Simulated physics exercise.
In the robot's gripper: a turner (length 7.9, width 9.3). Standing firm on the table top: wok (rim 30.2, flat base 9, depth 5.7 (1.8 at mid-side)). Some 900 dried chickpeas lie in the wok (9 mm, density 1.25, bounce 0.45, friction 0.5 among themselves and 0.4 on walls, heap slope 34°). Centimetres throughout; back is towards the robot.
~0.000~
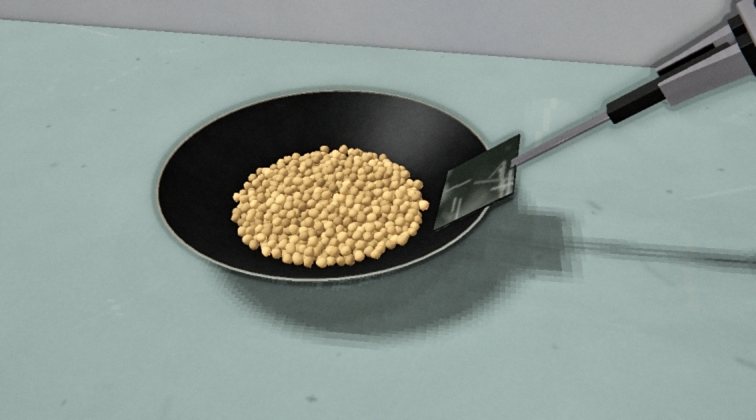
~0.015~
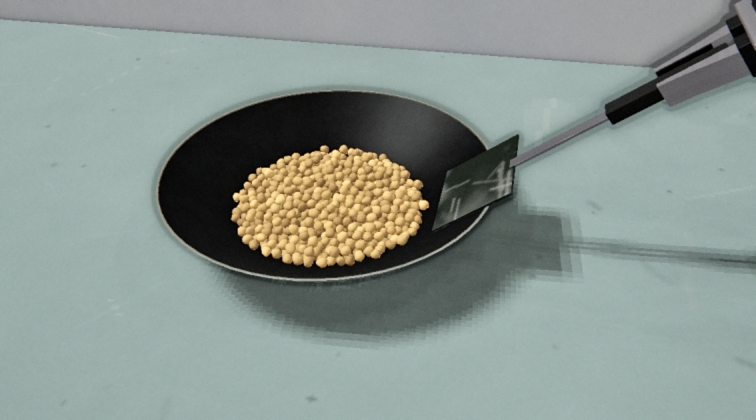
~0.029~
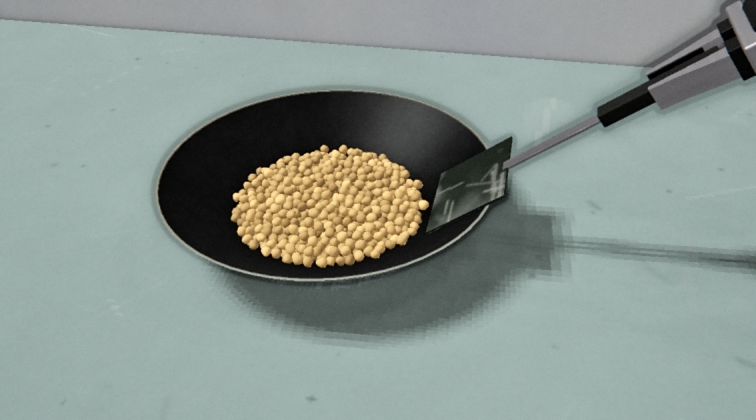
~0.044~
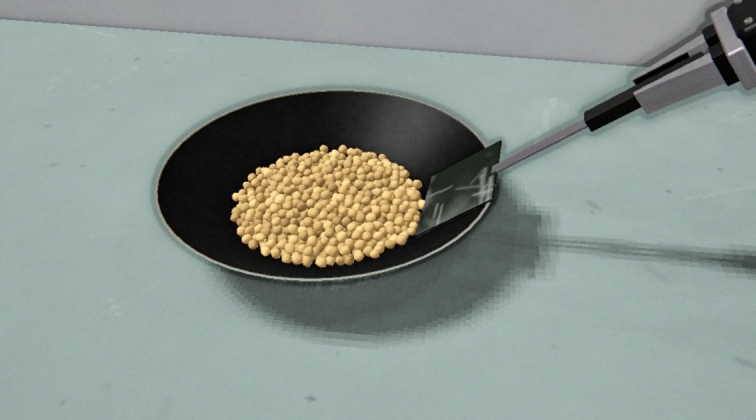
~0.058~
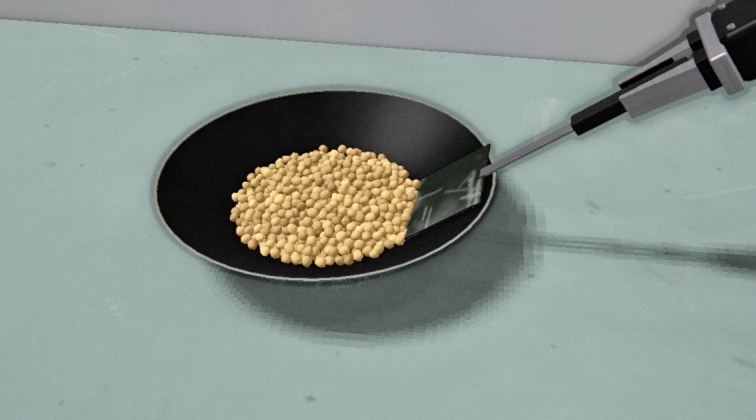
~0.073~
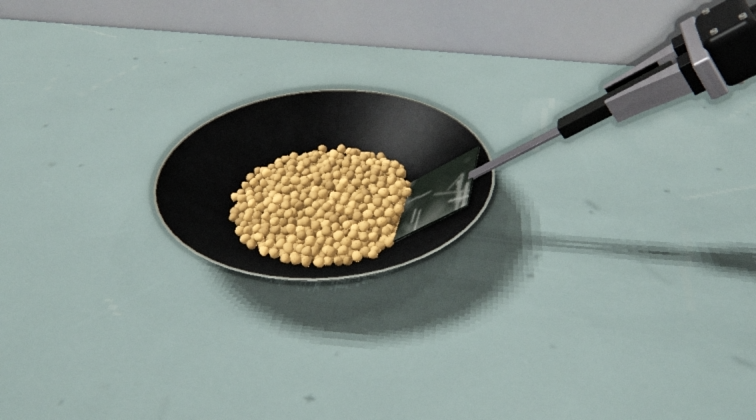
At first, a robot gripper holds a dark, flat turner at the right rim of a black wok with a heap of dried chickpeas inside. The turner then slides a short way left and slightly down into the wok, meeting the heap's right edge and nudging the nearest chickpeas inward.
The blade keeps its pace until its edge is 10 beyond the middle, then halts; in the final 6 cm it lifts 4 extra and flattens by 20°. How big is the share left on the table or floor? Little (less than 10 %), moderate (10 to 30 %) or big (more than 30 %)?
Share on the table or floor: Moderate (10 to 30 %).
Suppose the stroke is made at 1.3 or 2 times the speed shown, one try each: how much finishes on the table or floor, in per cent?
Some 25 and 40 per cent.
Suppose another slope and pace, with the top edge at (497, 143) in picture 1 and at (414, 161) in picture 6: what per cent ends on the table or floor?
Some 40 per cent.
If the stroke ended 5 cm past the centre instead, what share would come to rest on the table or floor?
In that case some 0 per cent.
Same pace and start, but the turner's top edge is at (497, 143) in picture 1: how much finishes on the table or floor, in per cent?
Some 20 per cent.
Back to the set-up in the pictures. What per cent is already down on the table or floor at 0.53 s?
About 15 per cent.
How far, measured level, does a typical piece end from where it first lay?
Some 5 cm.
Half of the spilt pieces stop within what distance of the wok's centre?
About 24 cm.
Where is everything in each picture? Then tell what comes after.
In the first picture, turner top edge at (517, 162), sloping 38°; upper third of the load around (328, 193), from x 235 to 425, top at y 150; 900 in the wok.
In the second picture, turner top edge at (516, 162), sloping 38°; upper third of the load around (328, 193), from x 235 to 425, top at y 150.
In the third picture, turner top edge at (509, 165), sloping 38°; upper third of the load around (328, 193), from x 235 to 425, top at y 150.
In the fourth picture, turner top edge at (497, 168), sloping 38°; upper third of the load around (327, 193), from x 235 to 420, top at y 150.
In the fifth picture, turner top edge at (486, 172), sloping 38°; upper third of the load around (327, 192), from x 235 to 420, top at y 150.
In the sixth picture, turner top edge at (474, 174), sloping 38°; upper third of the load around (328, 192), from x 235 to 415, top at y 150; 900 in the wok.
By 0.17 s, sloping 38°, highest piece 5 above the table; 900 in the wok.
By 0.28 s, sloping 33°, highest piece 6 above the table; 900 in the wok.
By 0.53 s, sloping 18°, highest piece 7 above the table; 758 in the wok, 118 on the table or floor, 24 on the blade or in flight.
By 1.58 s, sloping 18°, highest piece 6 above the table; 758 in the wok, 142 on the table or floor.
Final count, 758 in the wok, 142 on the table or floor. That is 16 % on the table or floor.
